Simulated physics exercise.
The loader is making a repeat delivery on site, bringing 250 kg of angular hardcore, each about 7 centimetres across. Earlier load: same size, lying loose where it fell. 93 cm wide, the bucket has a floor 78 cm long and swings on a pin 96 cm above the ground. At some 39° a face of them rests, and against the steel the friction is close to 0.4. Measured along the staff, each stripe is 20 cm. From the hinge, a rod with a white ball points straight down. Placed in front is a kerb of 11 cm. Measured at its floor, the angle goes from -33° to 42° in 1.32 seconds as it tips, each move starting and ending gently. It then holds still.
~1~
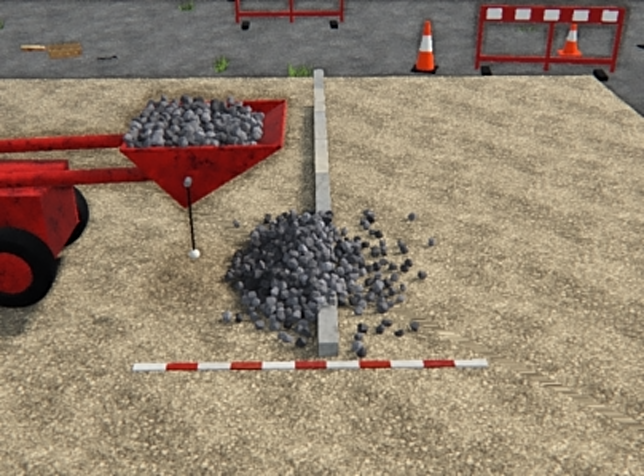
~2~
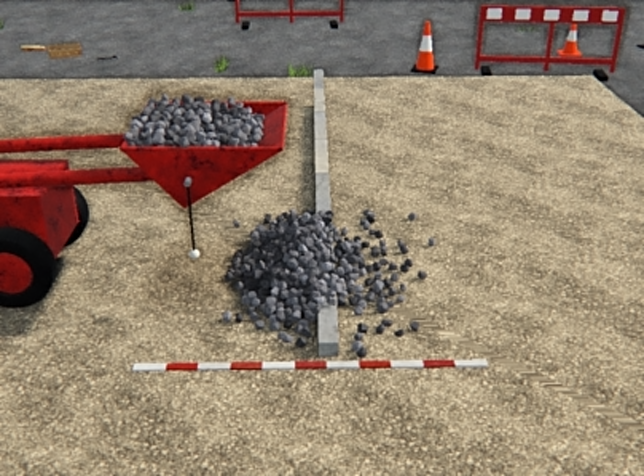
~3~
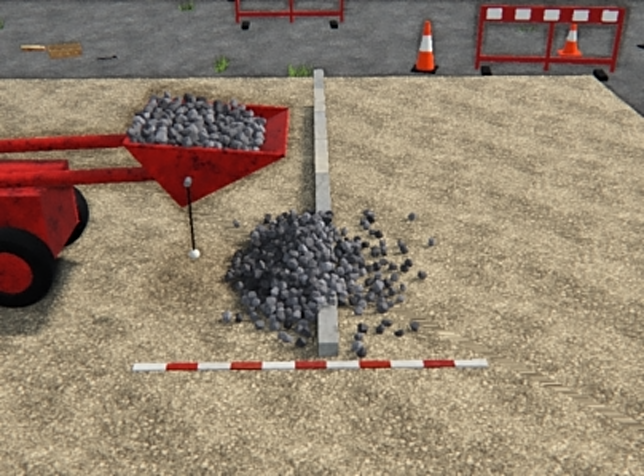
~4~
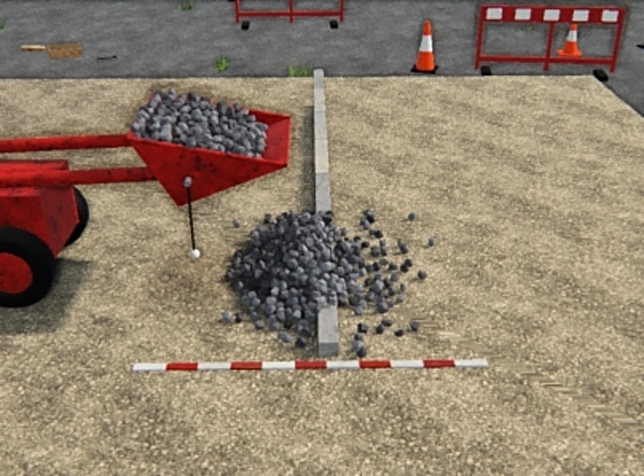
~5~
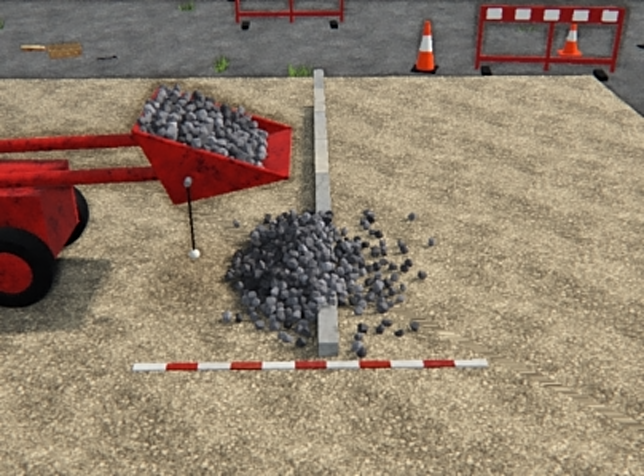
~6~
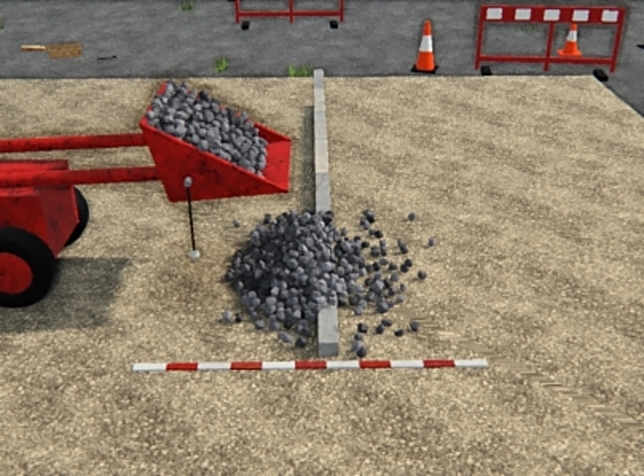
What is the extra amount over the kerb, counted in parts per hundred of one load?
Close to 17 parts in a hundred.
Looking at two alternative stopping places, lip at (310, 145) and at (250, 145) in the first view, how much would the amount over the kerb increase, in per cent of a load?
Around 50 and 0 percent respectively.
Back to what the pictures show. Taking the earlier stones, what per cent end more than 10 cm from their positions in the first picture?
Estimate: 5 %, roughly.
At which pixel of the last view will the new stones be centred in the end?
Roughly at (279, 250) in the last picture.
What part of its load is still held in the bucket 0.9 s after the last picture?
Some 50 percent, roughly.
Then, 0.4 s after the last picture the floor is at 30°; in per cent of one load, 99 in the bucket, 85 on this side of the kerb, 16 over the kerb; the foremost stones are at (412, 259).
Then, 0.9 s after the last picture the floor is at 42°; in per cent of one load, 48 in the bucket, 137 on this side of the kerb, 16 over the kerb; the foremost stones are at (412, 259).
Then, 1.2 s after the last picture the floor is at 42°; in per cent of one load, 11 in the bucket, 164 on this side of the kerb, 25 over the kerb; the foremost stones are at (412, 259).
Then, 3.7 s after the last picture the floor is at 42°; in per cent of one load, 0 in the bucket, 167 on this side of the kerb, 33 over the kerb; the foremost stones are at (417, 254). Net gain over the kerb, 17.
